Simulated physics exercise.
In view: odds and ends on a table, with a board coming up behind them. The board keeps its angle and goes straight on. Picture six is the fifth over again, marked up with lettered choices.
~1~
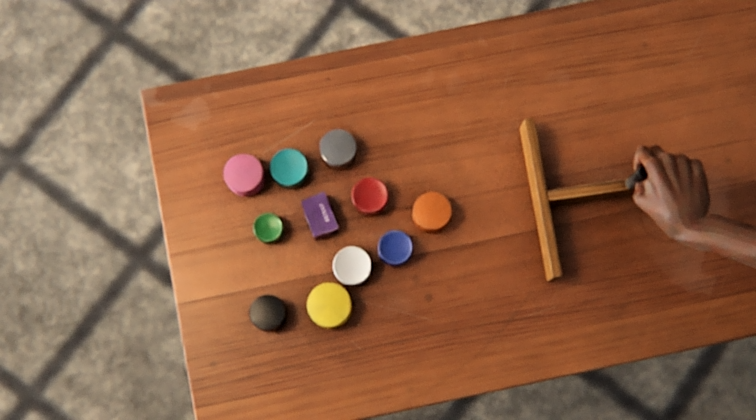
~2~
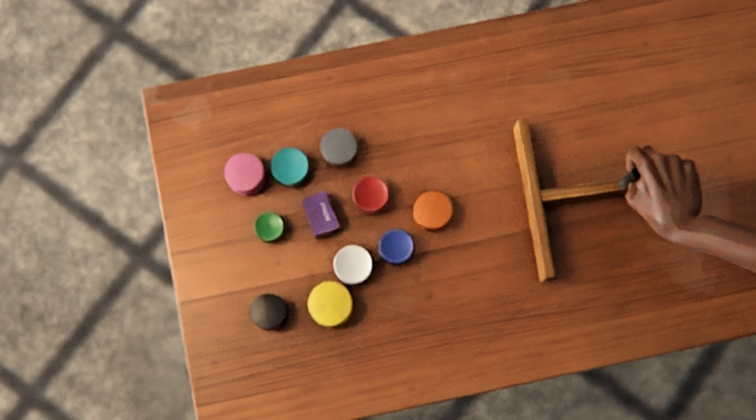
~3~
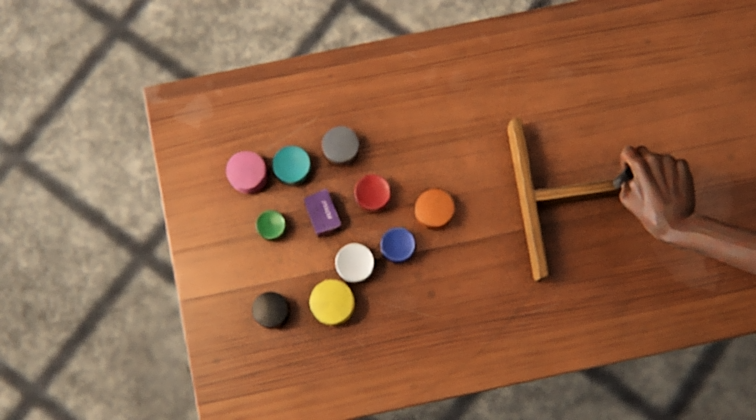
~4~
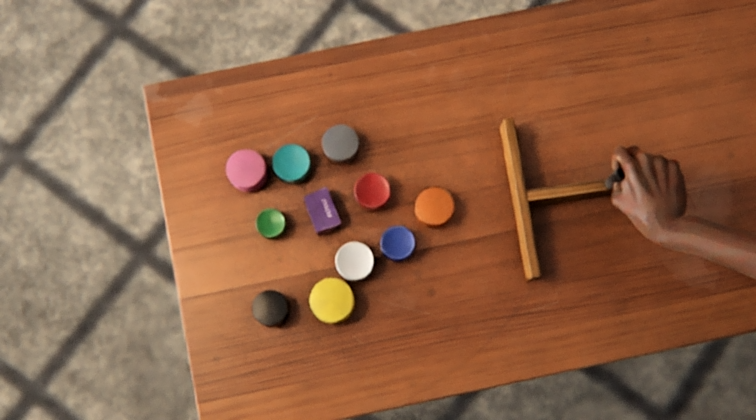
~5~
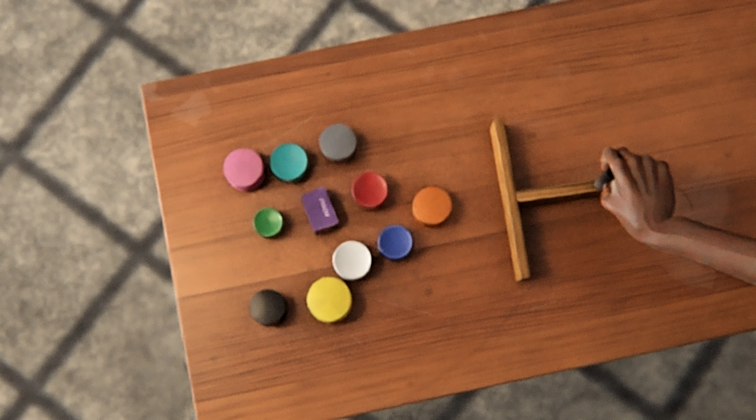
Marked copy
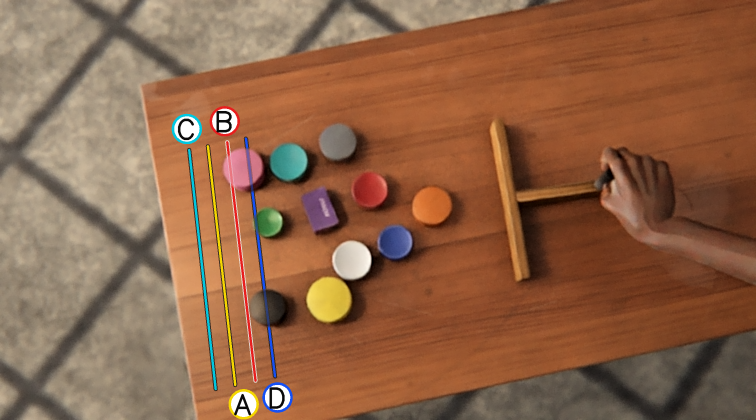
A hand reaches in from the right, gripping a T-shaped wooden board by its handle on a brown wooden table, seen from above over a pale floor with dark crossing lines. To the left lie pink, teal, grey, green, red, orange, blue, white, yellow and black round containers around a purple packet. The hand slides the board slowly leftward a short way, while the objects stay in place and the view barely shifts.
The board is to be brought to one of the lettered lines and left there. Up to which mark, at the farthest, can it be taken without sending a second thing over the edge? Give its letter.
B is the last line within the limit.
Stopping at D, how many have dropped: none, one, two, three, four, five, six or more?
By then, none.
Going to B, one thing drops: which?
The green tub goes over.
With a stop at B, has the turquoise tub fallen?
By then, no.
On the copy, A at (221, 263); B at (241, 259); C at (202, 267); D at (260, 255).
On B. First, board (415, 217); blue jar (393, 246); red tub (360, 187).
Then, board (318, 237); green tub (231, 224); black tin (261, 318).
Finally, board (241, 253); green tub over the edge; black tin (186, 337); one fallen.
By contrast, A drops three; C drops three; D is within the limit but short.
